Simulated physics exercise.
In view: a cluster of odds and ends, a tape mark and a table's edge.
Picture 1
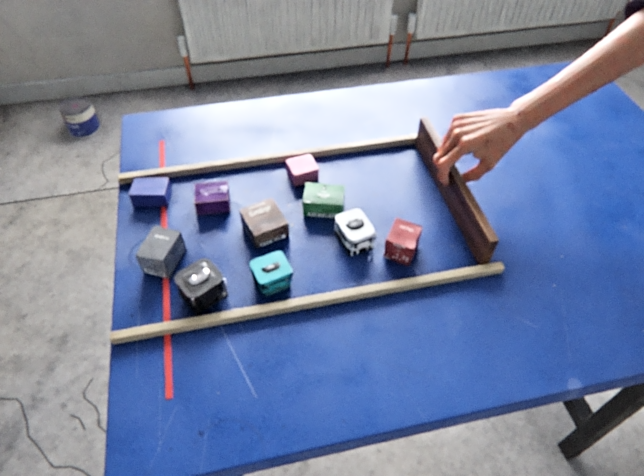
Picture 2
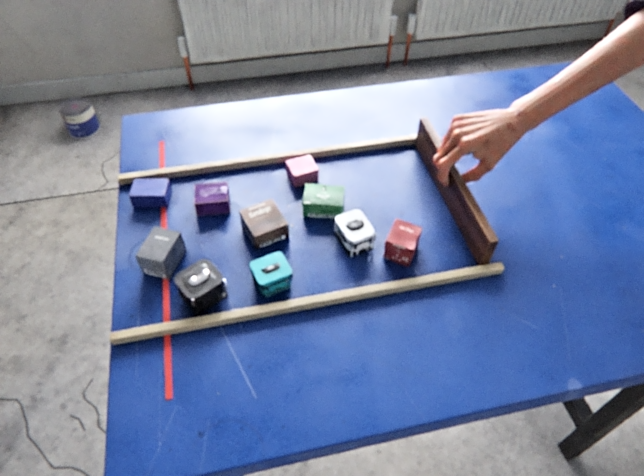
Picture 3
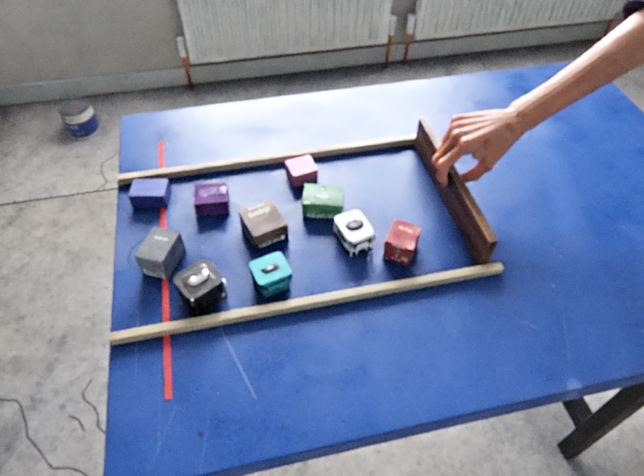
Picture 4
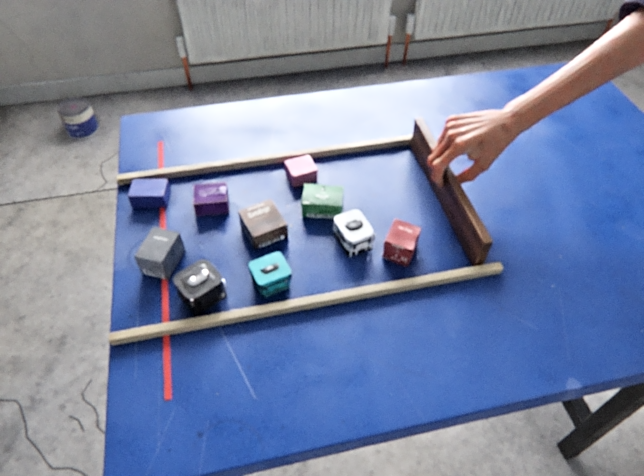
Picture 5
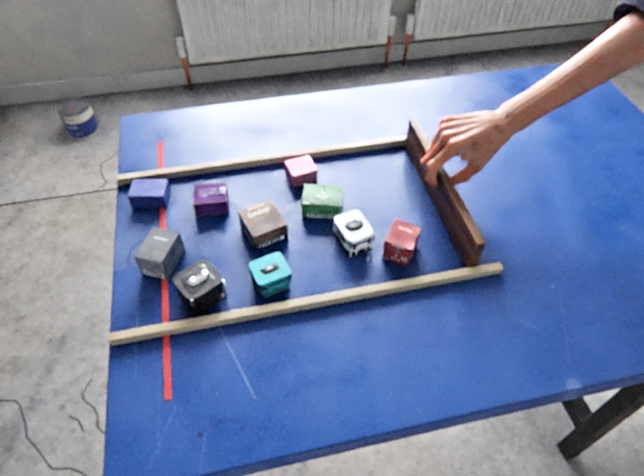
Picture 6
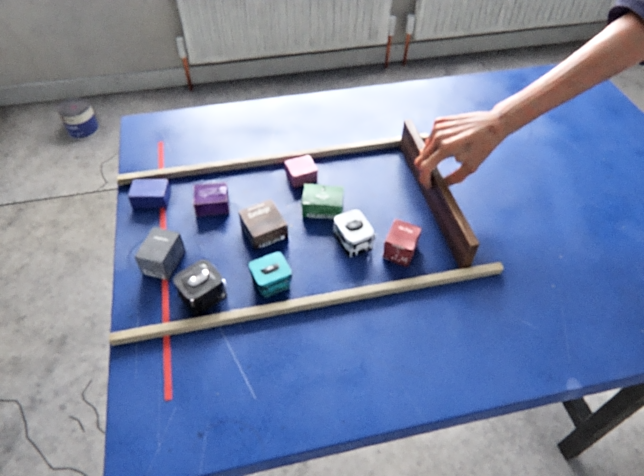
A hand reaches in from the upper right over a blue table, seen from above at an angle, with radiators along the wall behind. Between two pale wooden rails sit small blocks and boxes, blue, grey and black at the left near a red tape line, purple, brown, turquoise, pink, green, white and red further right. The hand slides a dark board slightly left, while the boxes stay still.
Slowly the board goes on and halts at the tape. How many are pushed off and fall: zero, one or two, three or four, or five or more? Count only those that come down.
The number that fall off is three or four.
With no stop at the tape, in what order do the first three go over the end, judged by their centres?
The order is the grey box, the black case, the brown box.
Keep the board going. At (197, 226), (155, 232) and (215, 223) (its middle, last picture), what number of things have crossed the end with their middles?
It would be 1, 5 and 0.
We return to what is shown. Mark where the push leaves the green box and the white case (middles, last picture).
The green box at (136, 238), the white case at (139, 267).
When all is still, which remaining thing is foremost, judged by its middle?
Foremost is the turquoise case.
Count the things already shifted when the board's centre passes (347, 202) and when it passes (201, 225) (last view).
By then 3, and 10.
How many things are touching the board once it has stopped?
5 of them.
Soon after, none off yet; blue block at rest near (150, 194); grey box at rest near (161, 253); black case at rest near (200, 287).
Then, none off yet; blue block moved a little near (139, 194); grey box moved about its own width near (116, 266); black case moved well along near (131, 297).
At rest, the number that fall off is three or four; fallen, brown box, black case, grey box and blue block.
